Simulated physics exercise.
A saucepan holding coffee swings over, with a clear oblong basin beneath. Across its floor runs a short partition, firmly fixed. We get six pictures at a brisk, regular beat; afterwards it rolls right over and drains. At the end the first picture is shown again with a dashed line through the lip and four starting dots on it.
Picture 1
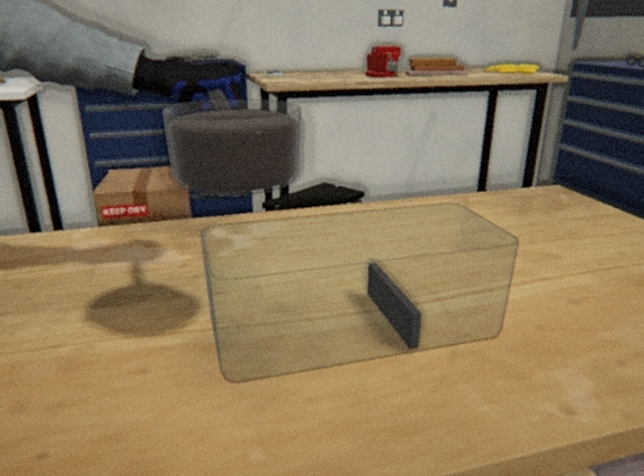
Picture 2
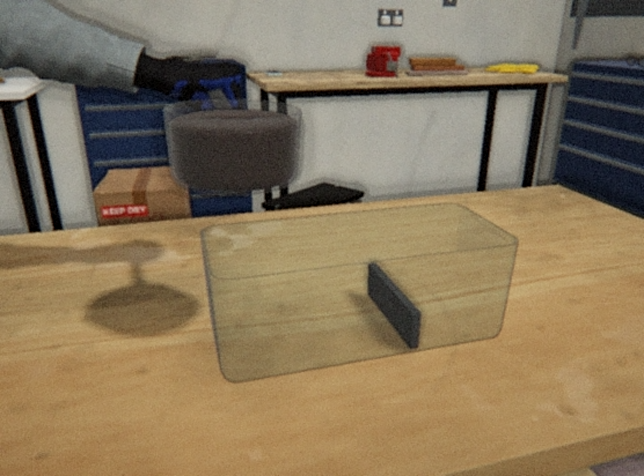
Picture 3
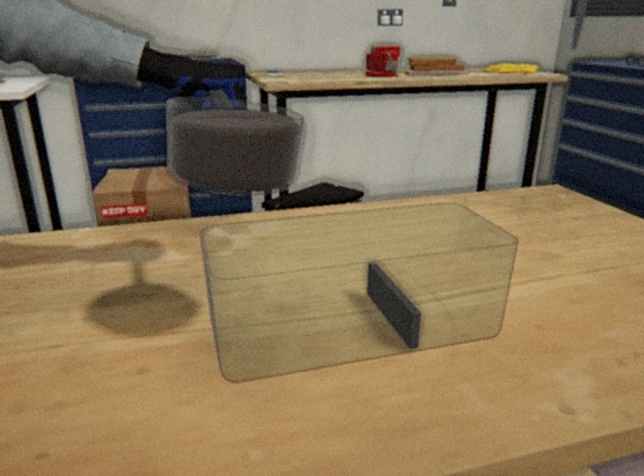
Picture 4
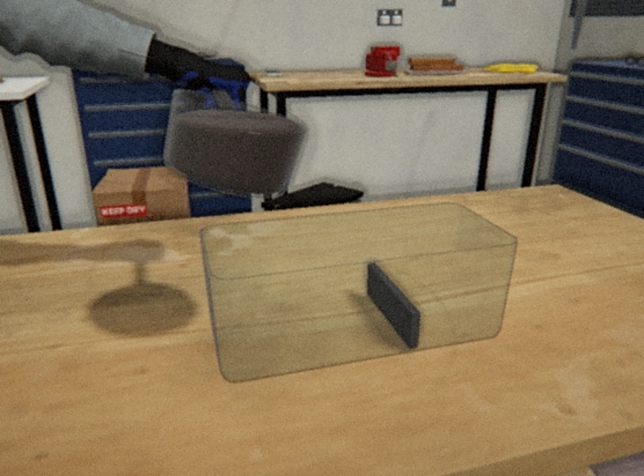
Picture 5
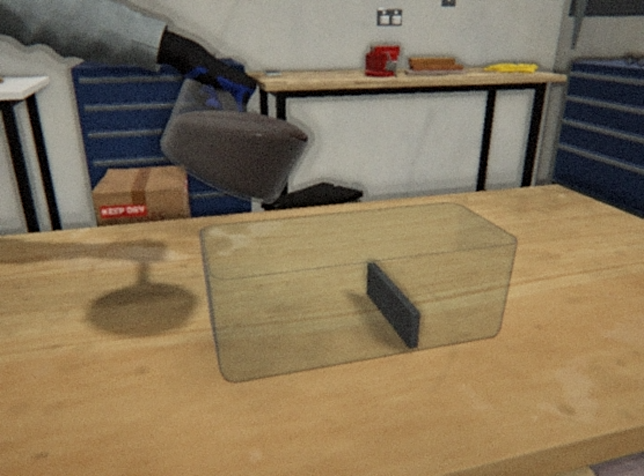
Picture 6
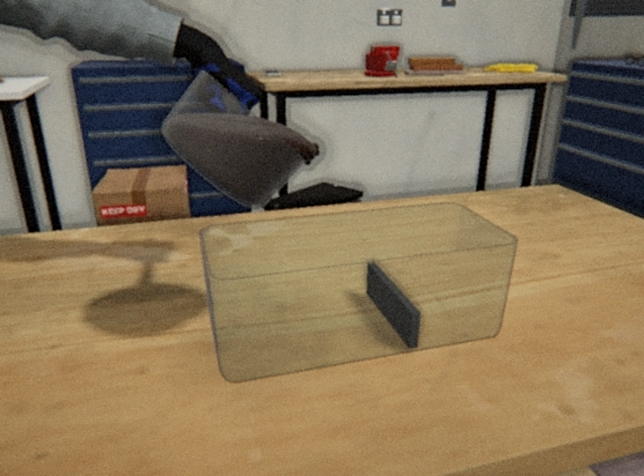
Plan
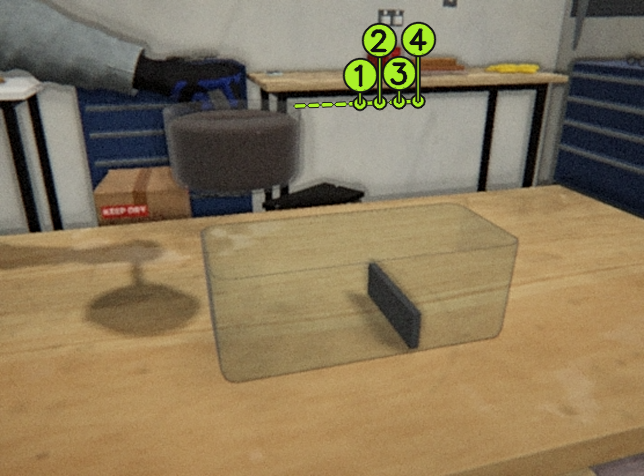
Gloved hand holding a pan of dark coffee above a clear basin with a short partition, then tilting it rightward until coffee crosses the lip.
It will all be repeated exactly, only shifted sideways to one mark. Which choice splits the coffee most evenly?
Dot 2 does it best.
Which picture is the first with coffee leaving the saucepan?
In picture 5.
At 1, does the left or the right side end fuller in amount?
The left side.
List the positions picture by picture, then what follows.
Upright, lip at (296, 106); basin from (221, 379) to (498, 332); top of the wall at (393, 286); nothing has left yet, in the first picture.
Upright, lip at (297, 108); nothing has left yet, in the second picture.
Tipped about 8°, lip at (299, 114); nothing has left yet, in the third picture.
Tipped about 17°, lip at (302, 125); nothing has left yet, in the fourth picture.
Tipped about 29°, lip at (303, 139); coffee is over the lip, down to (303, 139), in the fifth picture.
Tipped about 43°, lip at (301, 156); coffee is over the lip, down to (306, 161), in the sixth picture.
In lime, 1 at (360, 103); 2 at (379, 102); 3 at (399, 101); 4 at (418, 101).
With 1, about 67 % ends left of the wall and 31 % right of it; 3 % is lost outside.
With 2, about 49 % ends left of the wall and 48 % right of it; 3 % is lost outside.
With 3, about 34 % ends left of the wall and 63 % right of it; 3 % is lost outside.
With 4, about 18 % ends left of the wall and 74 % right of it; 8 % is lost outside.
